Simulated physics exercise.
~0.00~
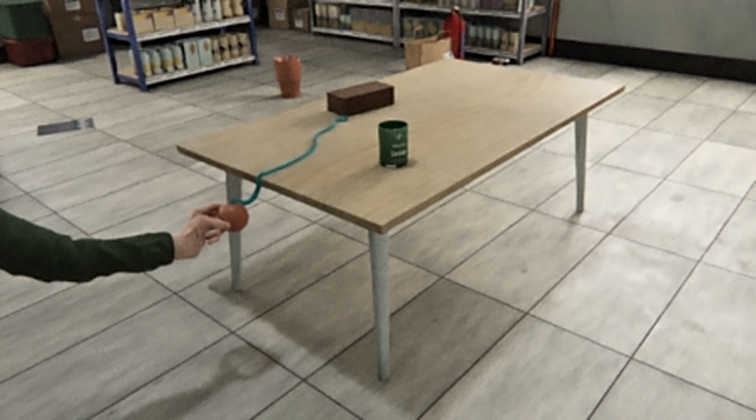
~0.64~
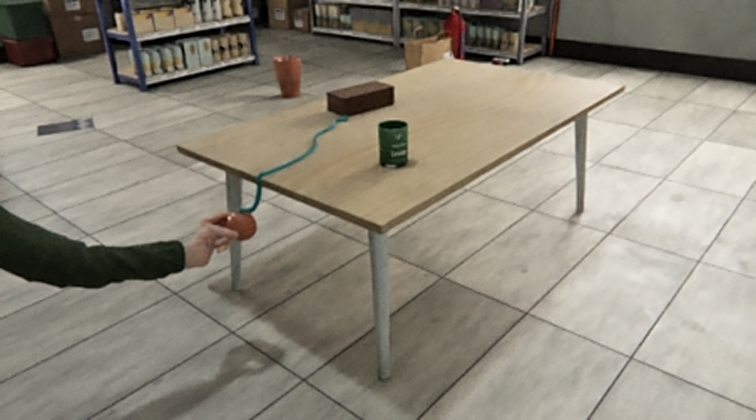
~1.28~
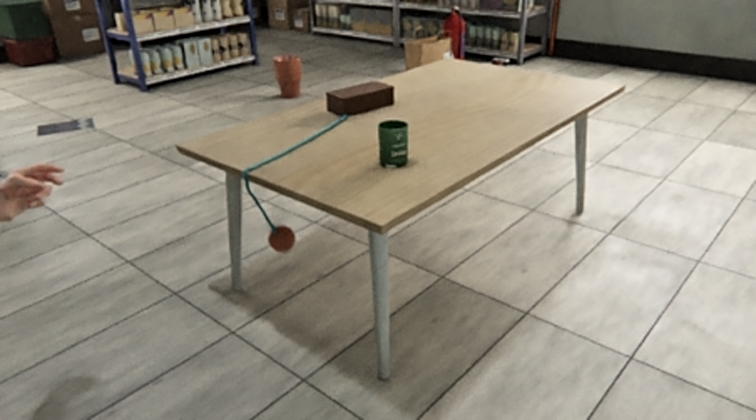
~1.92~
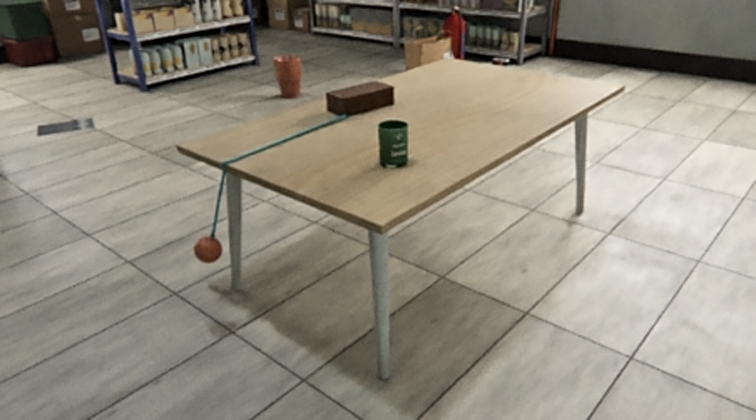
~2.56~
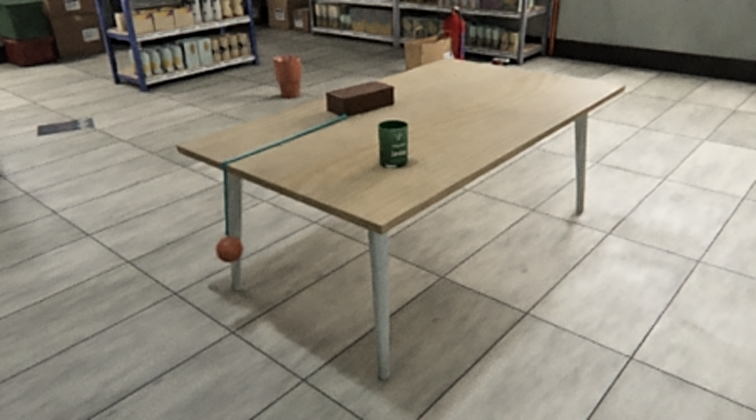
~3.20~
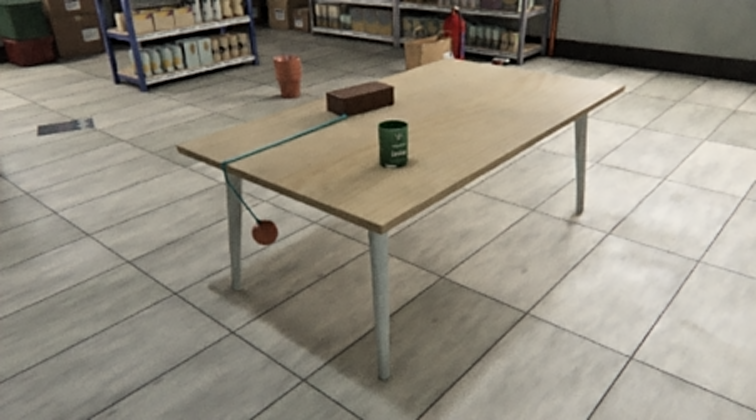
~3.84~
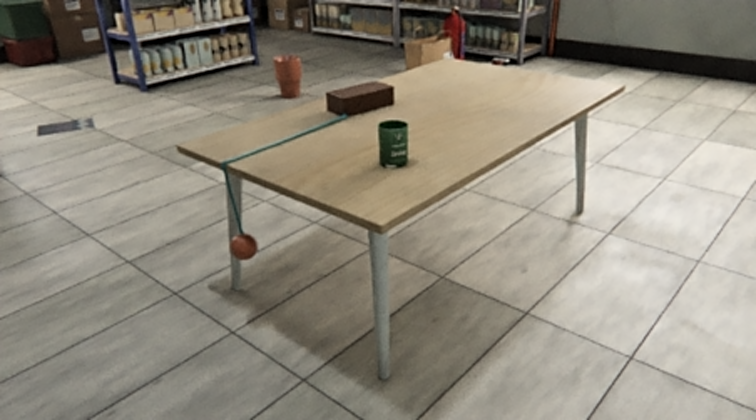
The clip opens with a hand at the left holding an orange over the floor beside a wooden table, a teal ribbon trailing from it across the tabletop to a brick, with a green cup standing nearby. The hand moves slightly right and down, then lets go and draws back out of view. The orange drops a little and swings right, and the ribbon pulls straight over the table's edge. It swings left, then right again, never touching the floor. At the end it still dangles near the table leg, while the brick and cup remain in place.
